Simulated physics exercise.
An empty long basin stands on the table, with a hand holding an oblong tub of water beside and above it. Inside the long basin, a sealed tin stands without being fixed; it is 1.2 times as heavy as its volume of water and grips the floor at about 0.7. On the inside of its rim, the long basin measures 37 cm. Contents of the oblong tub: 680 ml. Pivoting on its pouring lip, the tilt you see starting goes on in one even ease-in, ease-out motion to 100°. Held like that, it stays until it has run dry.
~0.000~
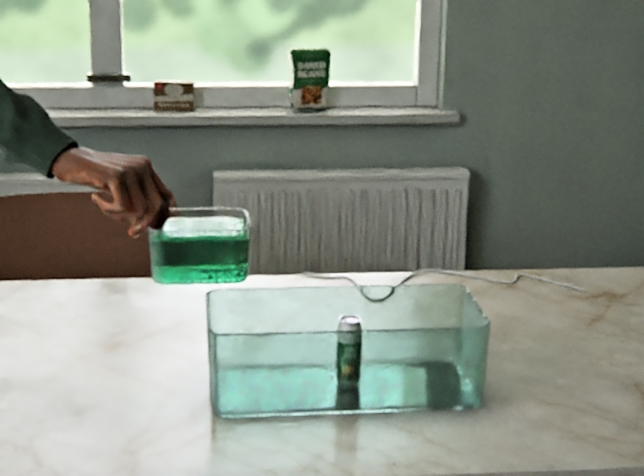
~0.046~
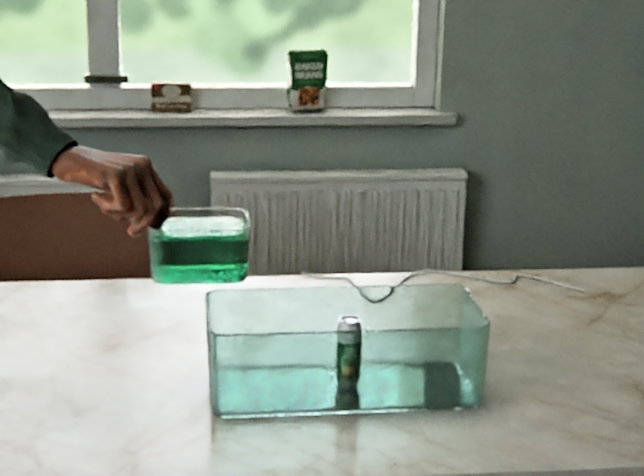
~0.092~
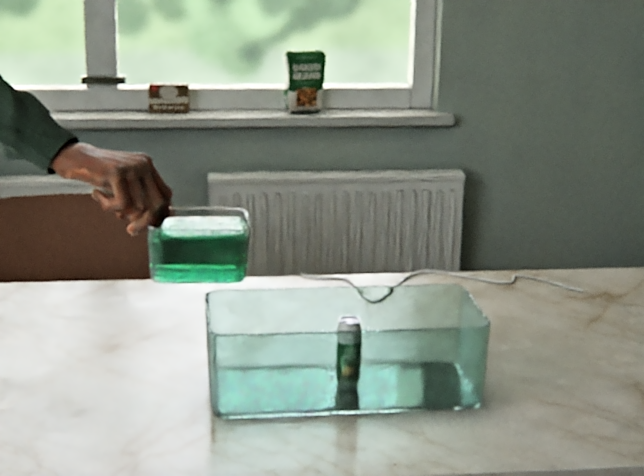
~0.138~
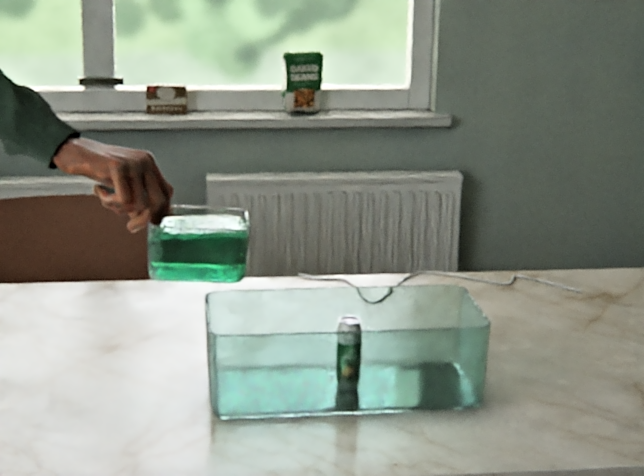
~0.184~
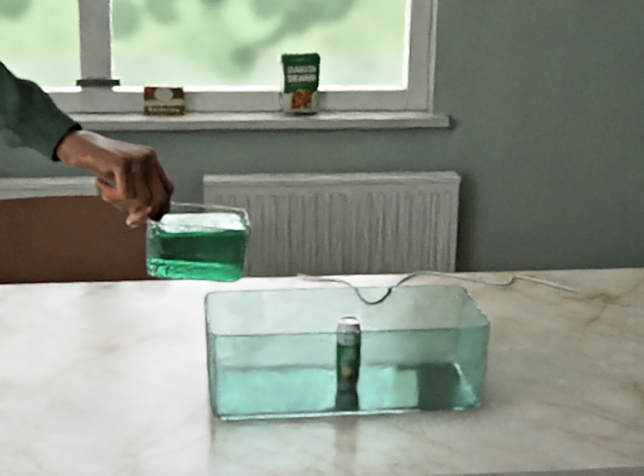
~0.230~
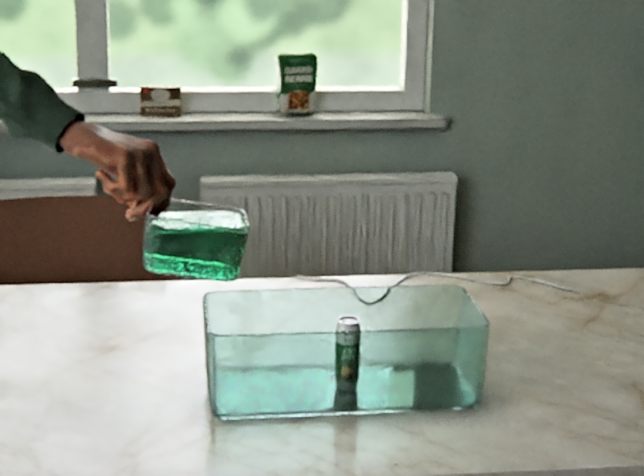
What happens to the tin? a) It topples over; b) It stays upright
b.
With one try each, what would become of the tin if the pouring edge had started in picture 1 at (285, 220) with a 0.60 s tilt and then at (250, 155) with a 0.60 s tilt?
Trial 1 - tin stays standing; trial 2 - tin stays standing.
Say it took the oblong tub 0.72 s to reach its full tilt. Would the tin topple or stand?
Outcome - the tin comes down.
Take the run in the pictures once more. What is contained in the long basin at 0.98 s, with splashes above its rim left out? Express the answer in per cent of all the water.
Near 72 in a hundred.
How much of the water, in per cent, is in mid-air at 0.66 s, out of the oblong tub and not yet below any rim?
30 %.
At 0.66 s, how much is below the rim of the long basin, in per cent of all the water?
Roughly 8 per cent.
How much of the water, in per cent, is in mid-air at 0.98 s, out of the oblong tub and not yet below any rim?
Roughly 16 %.
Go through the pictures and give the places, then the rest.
It leans 0°; its right rim is at (248, 220); the water meets the walls at (151, 227) and (246, 226); the long basin's rim runs from (208, 313) to (477, 306); the tin's top is at (350, 322), in the first picture.
It leans 0°; its right rim is at (248, 220); the water meets the walls at (151, 228) and (246, 226), in the second picture.
It leans 2°; its right rim is at (248, 221); the water meets the walls at (150, 227) and (246, 225), in the third picture.
It leans 3°; its right rim is at (248, 221); the water meets the walls at (150, 227) and (245, 224), in the fourth picture.
It leans 6°; its right rim is at (247, 221); the water meets the walls at (150, 225) and (245, 222), in the fifth picture.
It leans 9°; its right rim is at (246, 221); the water meets the walls at (148, 222) and (244, 220), in the sixth picture.
By 0.66 s the tilt is 60° and 62 per cent is still to pour; the tin stands where it began.
By 0.98 s the tilt is 94° and 13 per cent is still to pour; the tin stands where it began.
By 1.31 s the tilt is 100° and 1 per cent is still to pour; the tin stands where it began.
By 1.67 s the tilt is 100° and 0 per cent is still to pour; the tin stands where it began.
At rest the tin stands where it began.
